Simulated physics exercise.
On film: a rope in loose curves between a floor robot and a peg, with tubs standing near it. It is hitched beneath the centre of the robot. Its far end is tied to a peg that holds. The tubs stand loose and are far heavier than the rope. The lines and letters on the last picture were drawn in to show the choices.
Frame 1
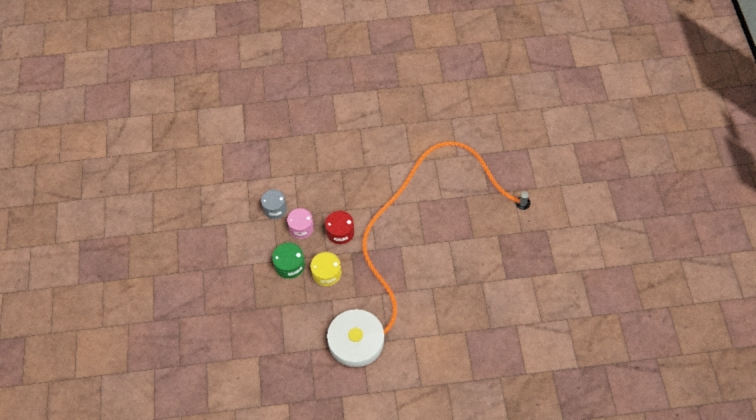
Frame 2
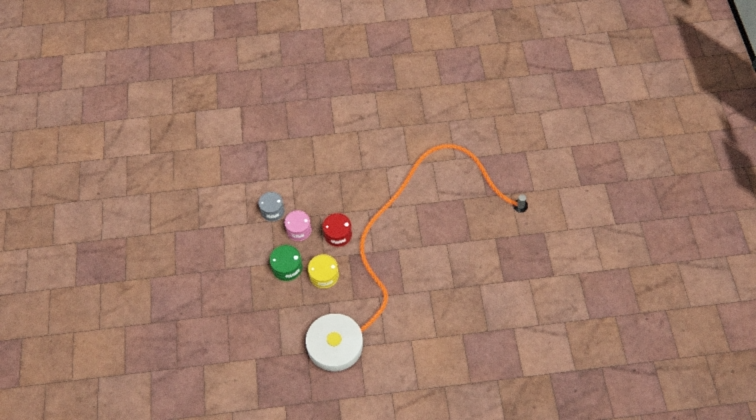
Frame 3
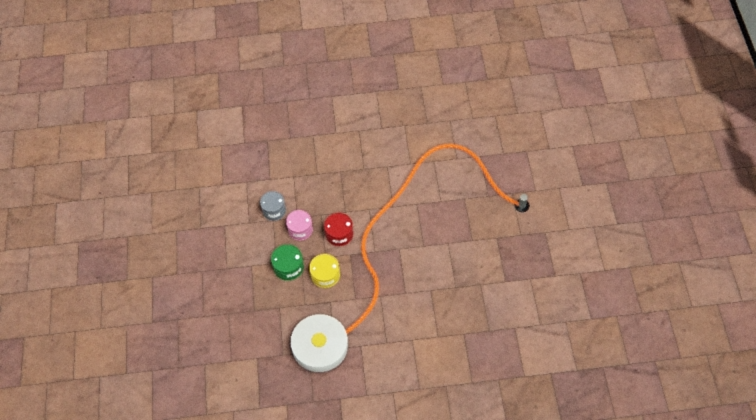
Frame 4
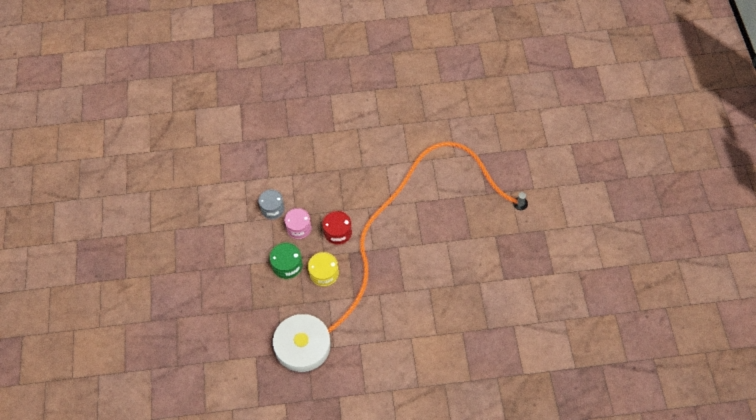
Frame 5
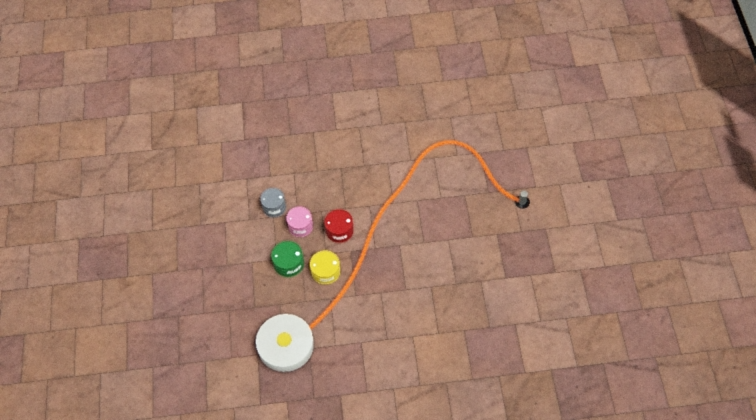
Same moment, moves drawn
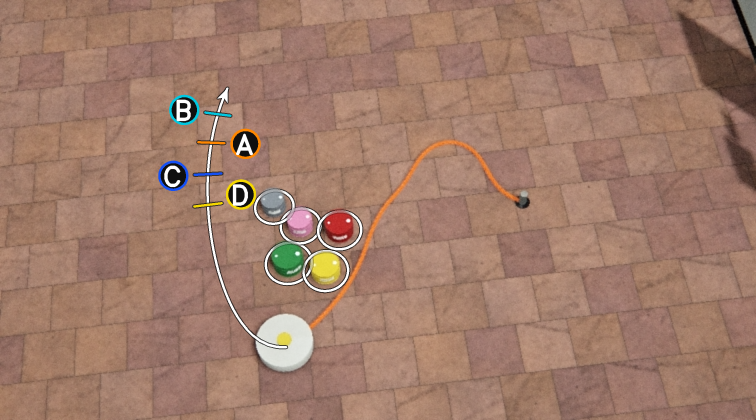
At first, a white disc-shaped robot sits below five coloured tubs on brick paving, with a curving orange rope running from it to a small peg. The robot then slides steadily left, passing below the yellow and green tubs, and the lower bend of rope straightens while the tubs stay put.
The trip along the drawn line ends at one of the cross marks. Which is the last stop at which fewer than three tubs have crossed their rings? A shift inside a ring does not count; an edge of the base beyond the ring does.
As far as tick C.
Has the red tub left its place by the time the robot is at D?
By then, no.
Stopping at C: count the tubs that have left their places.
By then, two.
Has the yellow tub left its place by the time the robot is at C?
Yes.
On the marked copy, A at (211, 143); B at (218, 114); C at (208, 174); D at (208, 205); the route from (286, 347) via (209, 220) to (227, 89).
Following C. Soon after the start, robot (227, 296).
Later, robot (209, 226).
In the end, robot (206, 169); green tub (293, 250); yellow tub (324, 259); two over the rings.
As for the rest, A has four over the rings; B has five over the rings; D is within the limit but short.
